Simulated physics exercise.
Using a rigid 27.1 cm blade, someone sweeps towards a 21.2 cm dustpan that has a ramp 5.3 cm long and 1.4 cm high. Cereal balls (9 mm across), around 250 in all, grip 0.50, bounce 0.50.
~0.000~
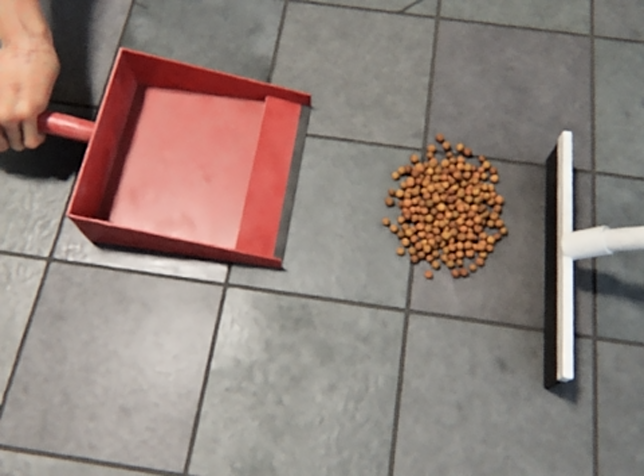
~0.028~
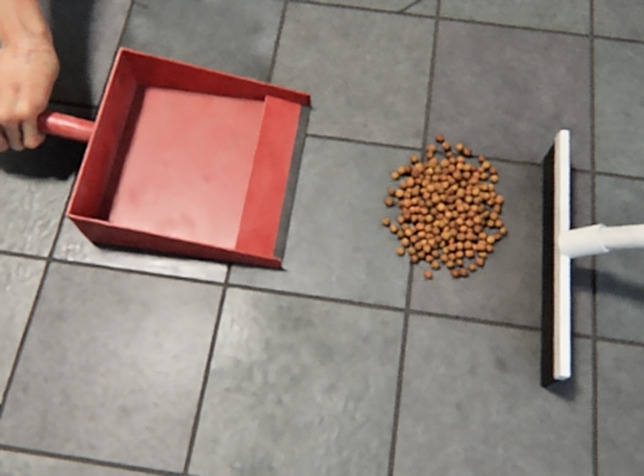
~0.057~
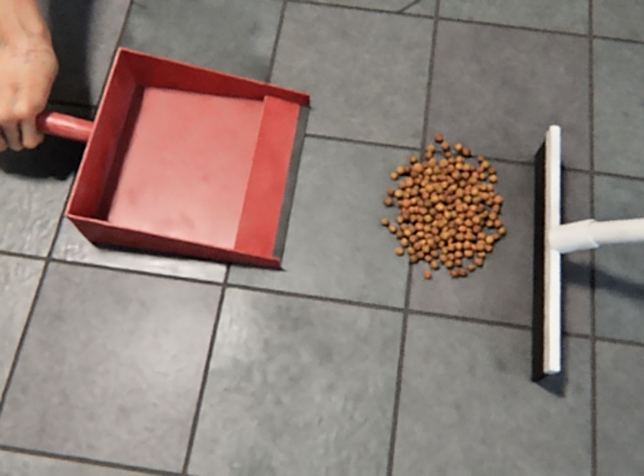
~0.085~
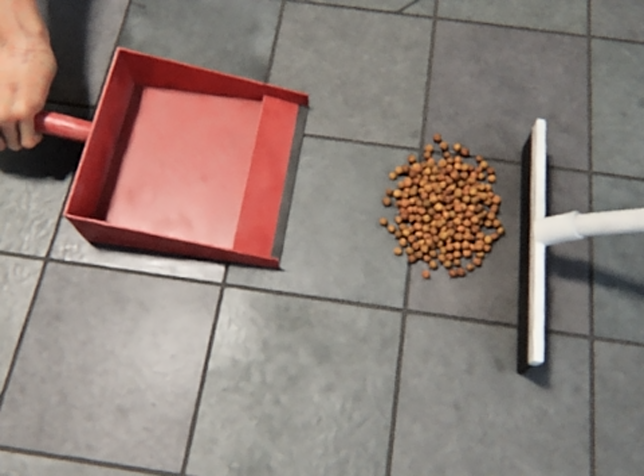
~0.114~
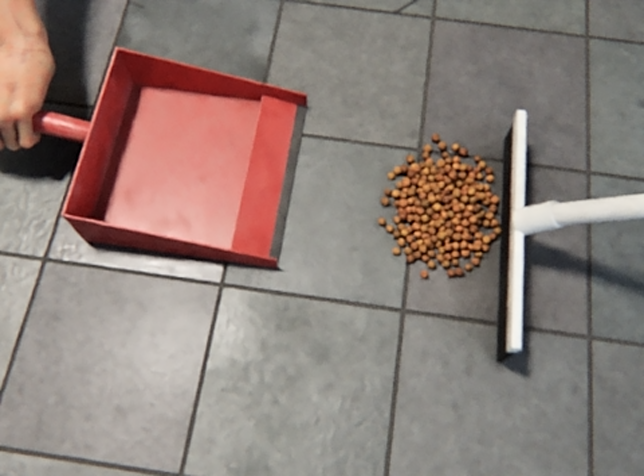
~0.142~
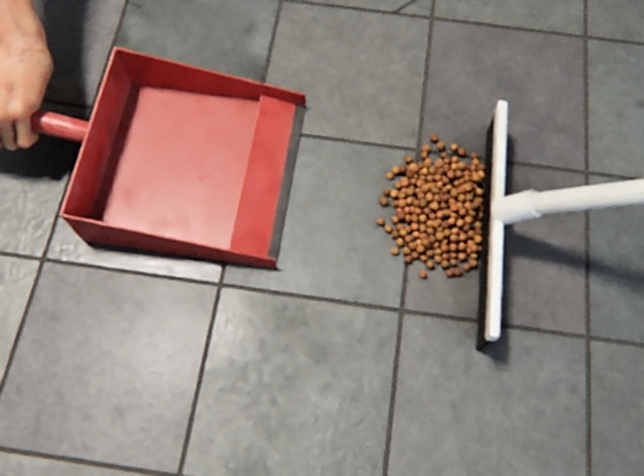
A red dustpan, its handle gripped by a hand at the left edge, lies on a grey tiled floor seen from above at a slant. To its right sits a loose pile of small brown balls, and farther right stands a white-backed squeegee-like blade with a dark edge and pale handle. The blade slides left until it presses the pile's right side, while the dustpan and view barely shift.
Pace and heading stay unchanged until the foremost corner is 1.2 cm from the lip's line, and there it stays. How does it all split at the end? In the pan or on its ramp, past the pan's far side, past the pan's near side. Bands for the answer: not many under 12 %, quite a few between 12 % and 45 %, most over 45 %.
Pan: Most; far side: Quite a few; near side: Not many.
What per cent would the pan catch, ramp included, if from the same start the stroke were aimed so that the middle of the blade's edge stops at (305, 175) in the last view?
Roughly 65 %.
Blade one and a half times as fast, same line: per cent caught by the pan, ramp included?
It would come to roughly 60 percent.
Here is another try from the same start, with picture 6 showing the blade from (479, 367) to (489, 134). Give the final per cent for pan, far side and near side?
Split: Pan = 65, far = 5, near = 10.
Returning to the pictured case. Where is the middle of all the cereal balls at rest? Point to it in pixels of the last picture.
Resting centre estimate: Around (276, 153).
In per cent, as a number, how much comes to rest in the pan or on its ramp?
Around 60 percent.
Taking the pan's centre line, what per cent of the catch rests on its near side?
Some 30 per cent.
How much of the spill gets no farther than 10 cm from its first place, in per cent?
Roughly 0 per cent.
After 0.30 s, middle of the blade 11 cm from the lip; 0 % over the lip, far side 5 %, near side 5 %.
After 0.41 s, middle of the blade 4 cm from the lip; 10 % over the lip, far side 15 %, near side 5 %.
Then, at 0.64 s, middle of the blade 1 cm from the lip; 60 % over the lip, far side 15 %, near side 5 %.
At rest (1.3 s), pan 60 %, far side 15 %, near side 5 %, in front of the lip or behind the blade 20 %.
